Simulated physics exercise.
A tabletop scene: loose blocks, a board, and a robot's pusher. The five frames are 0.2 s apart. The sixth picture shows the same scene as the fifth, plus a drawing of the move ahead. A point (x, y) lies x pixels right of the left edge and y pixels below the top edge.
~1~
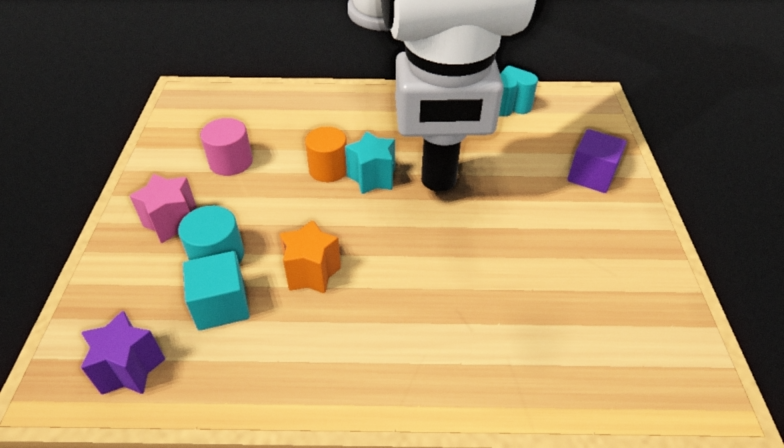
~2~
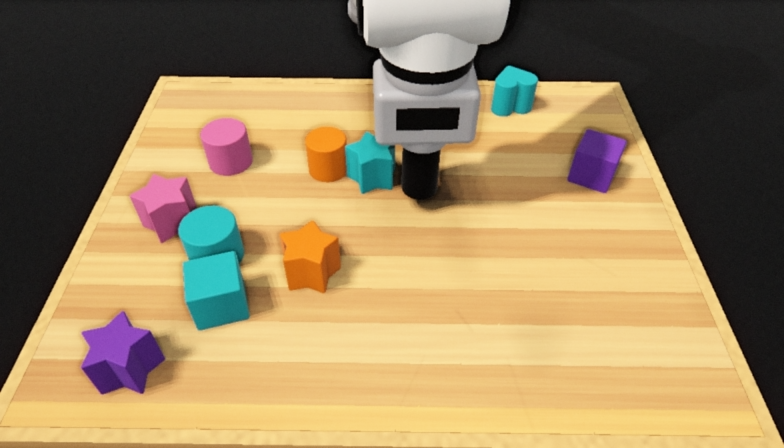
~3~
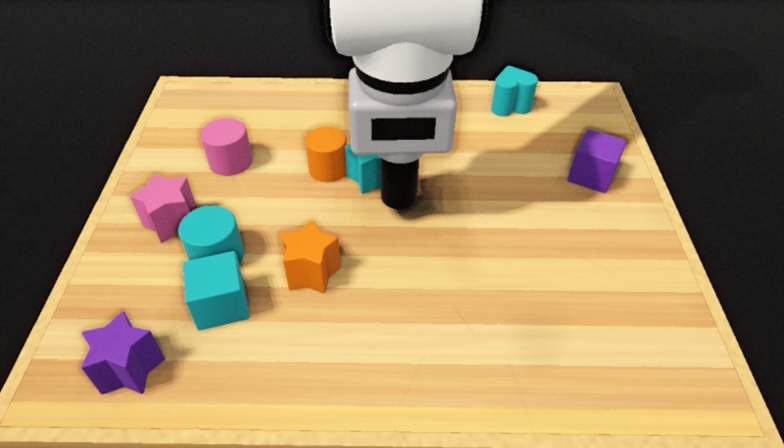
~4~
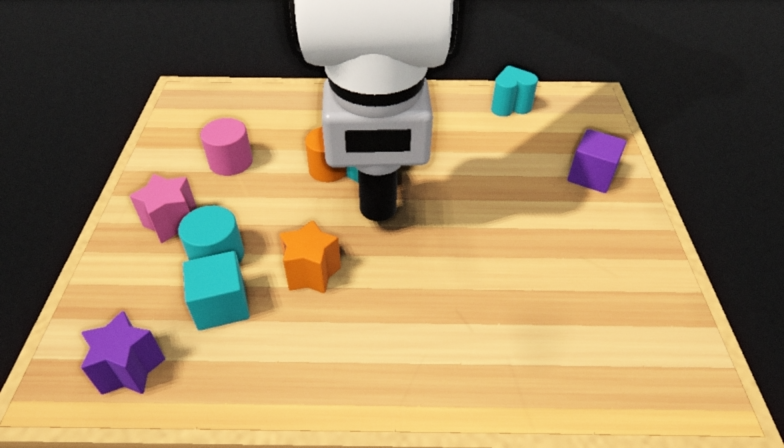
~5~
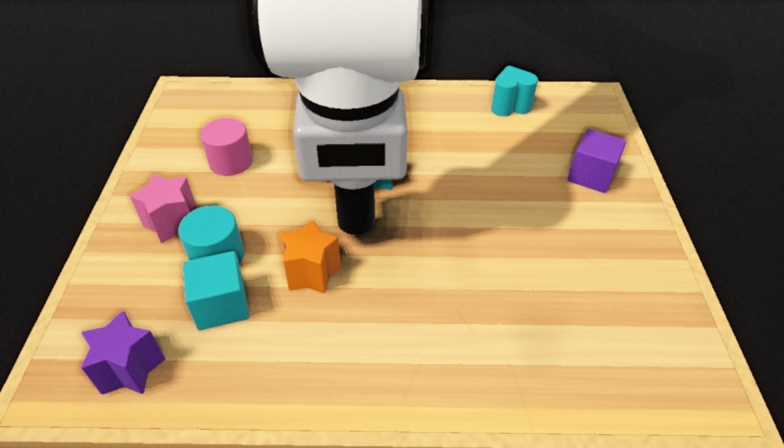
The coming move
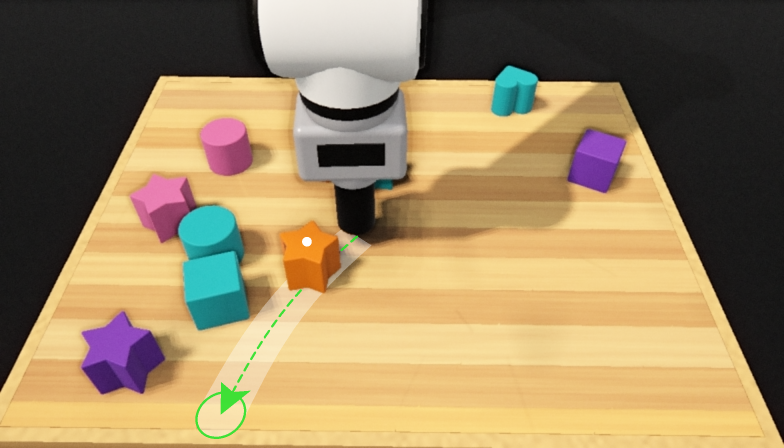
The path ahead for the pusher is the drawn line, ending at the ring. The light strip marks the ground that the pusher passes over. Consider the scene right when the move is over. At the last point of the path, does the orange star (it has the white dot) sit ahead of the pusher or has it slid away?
In the end it is beside or behind the pusher.
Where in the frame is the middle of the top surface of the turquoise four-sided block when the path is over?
Answer: (174, 286).
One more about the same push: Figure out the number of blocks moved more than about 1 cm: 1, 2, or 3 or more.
I'd say two blocks get shifted by more than about 1 cm.
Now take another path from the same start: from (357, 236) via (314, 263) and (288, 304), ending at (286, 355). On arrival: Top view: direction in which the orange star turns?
From overhead, the rotation is clockwise.
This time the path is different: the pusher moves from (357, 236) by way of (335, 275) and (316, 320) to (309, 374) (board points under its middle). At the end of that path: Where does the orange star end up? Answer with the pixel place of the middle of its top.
About (274, 266).
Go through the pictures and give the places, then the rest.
In the first frame, pusher tip (439, 180); block tops, turquoise four-sided block (211, 275); orange star (307, 242); turquoise star (372, 147).
In the second frame, pusher (419, 188); blocks unchanged.
In the third frame, pusher (399, 197); blocks unchanged.
In the fourth frame, pusher (378, 209); blocks unchanged.
In the fifth frame, pusher (356, 222); turquoise four-sided block (211, 275); orange star (307, 242); turquoise star hidden.
Path on the board, from (357, 236) by way of (285, 309) to (221, 414); the dot is on the orange star.
What follows on the original path. One third of the way, pusher (306, 267); orange star (268, 275).
Two thirds of the way, pusher (259, 326); turquoise four-sided block (175, 286), turned 45° clockwise; orange star (201, 325), turned 40° clockwise.
At the end, pusher (215, 402); turquoise four-sided block (174, 286), turned 50° clockwise; orange star (184, 338), turned 75° clockwise; turquoise star in place.
